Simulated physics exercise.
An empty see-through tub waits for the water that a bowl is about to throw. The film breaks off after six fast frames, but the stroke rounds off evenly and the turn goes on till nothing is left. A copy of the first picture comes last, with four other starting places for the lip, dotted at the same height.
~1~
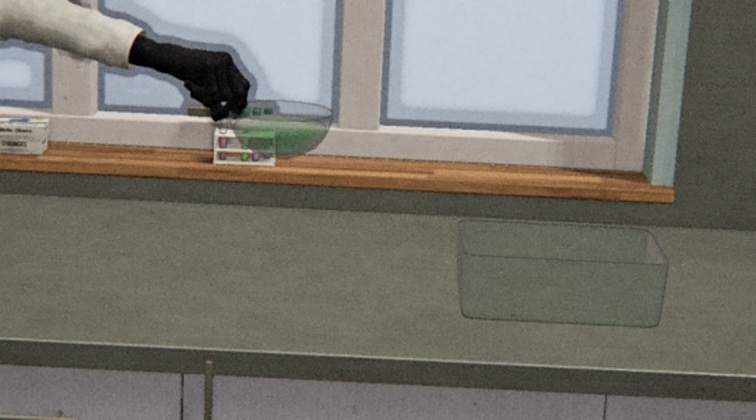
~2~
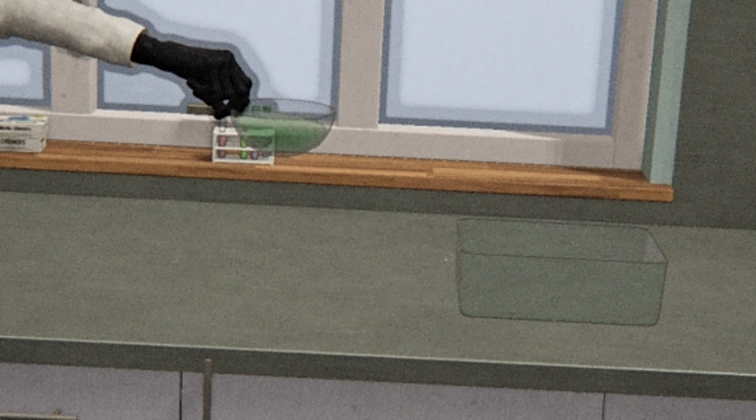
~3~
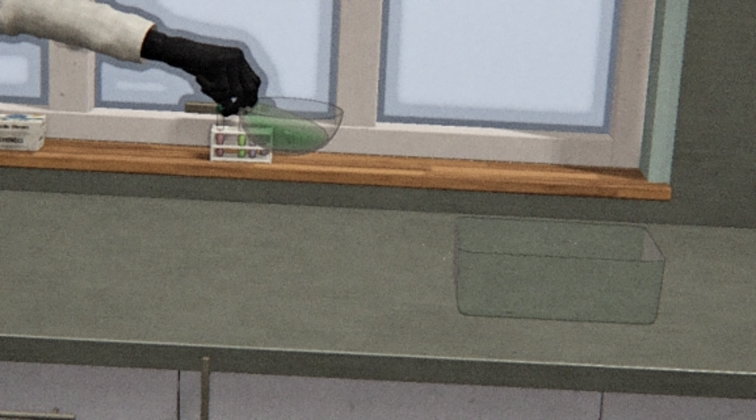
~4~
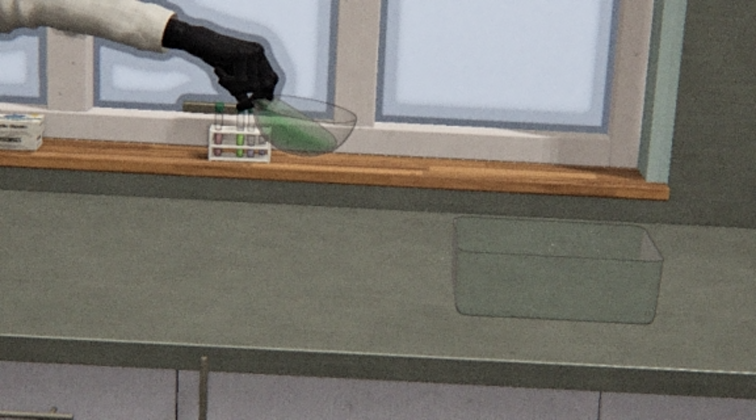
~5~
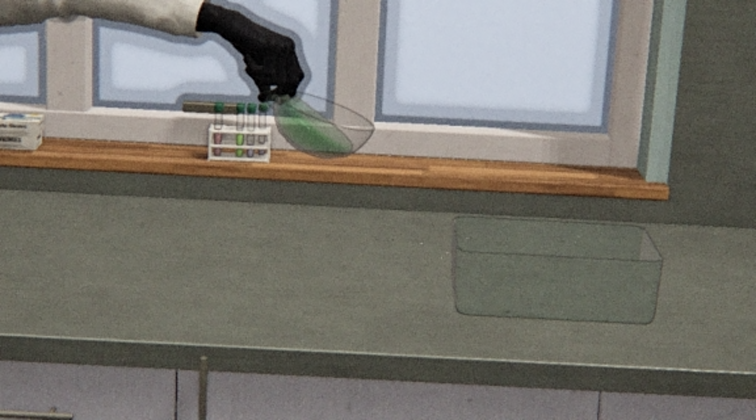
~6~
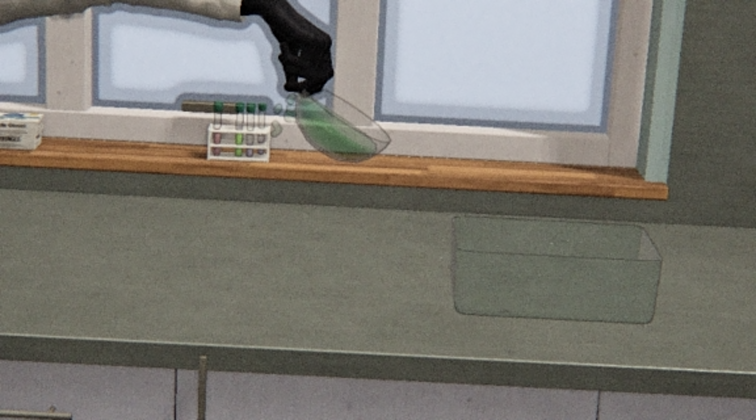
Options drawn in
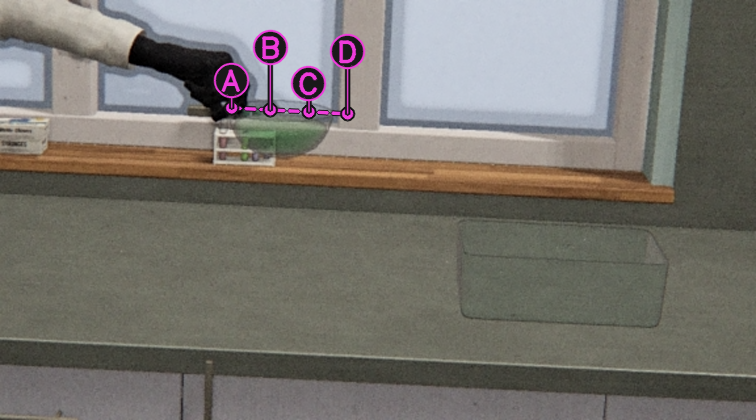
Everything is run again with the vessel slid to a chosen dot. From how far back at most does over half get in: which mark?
I would pick spot C.
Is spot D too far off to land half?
No.
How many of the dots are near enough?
Two.
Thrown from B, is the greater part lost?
Yes, it does.
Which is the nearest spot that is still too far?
The answer is B.
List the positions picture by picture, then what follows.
Upright, lip at (331, 113); tub from (460, 317) to (660, 327); nothing has left yet, in the first picture.
Upright, lip at (334, 111); nothing has left yet, in the second picture.
Upright, lip at (341, 111); nothing has left yet, in the third picture.
Tipped about 8°, lip at (355, 117); water is over the rim, down to (251, 101), in the fourth picture.
Tipped about 17°, lip at (373, 127); water is over the rim, down to (265, 109), in the fifth picture.
Tipped about 30°, lip at (390, 139); water is over the rim, down to (275, 135), in the sixth picture.
In magenta, A at (231, 108); B at (270, 109); C at (308, 111); D at (347, 113).
Choosing A, about 0 % lands in the tub, 98 % falls short.
Choosing B, about 26 % lands in the tub, 69 % falls short and 5 % goes beside or beyond.
Choosing C, about 67 % lands in the tub, 26 % falls short and 7 % goes beside or beyond.
Choosing D, about 81 % lands in the tub, 8 % falls short and 11 % goes beside or beyond.
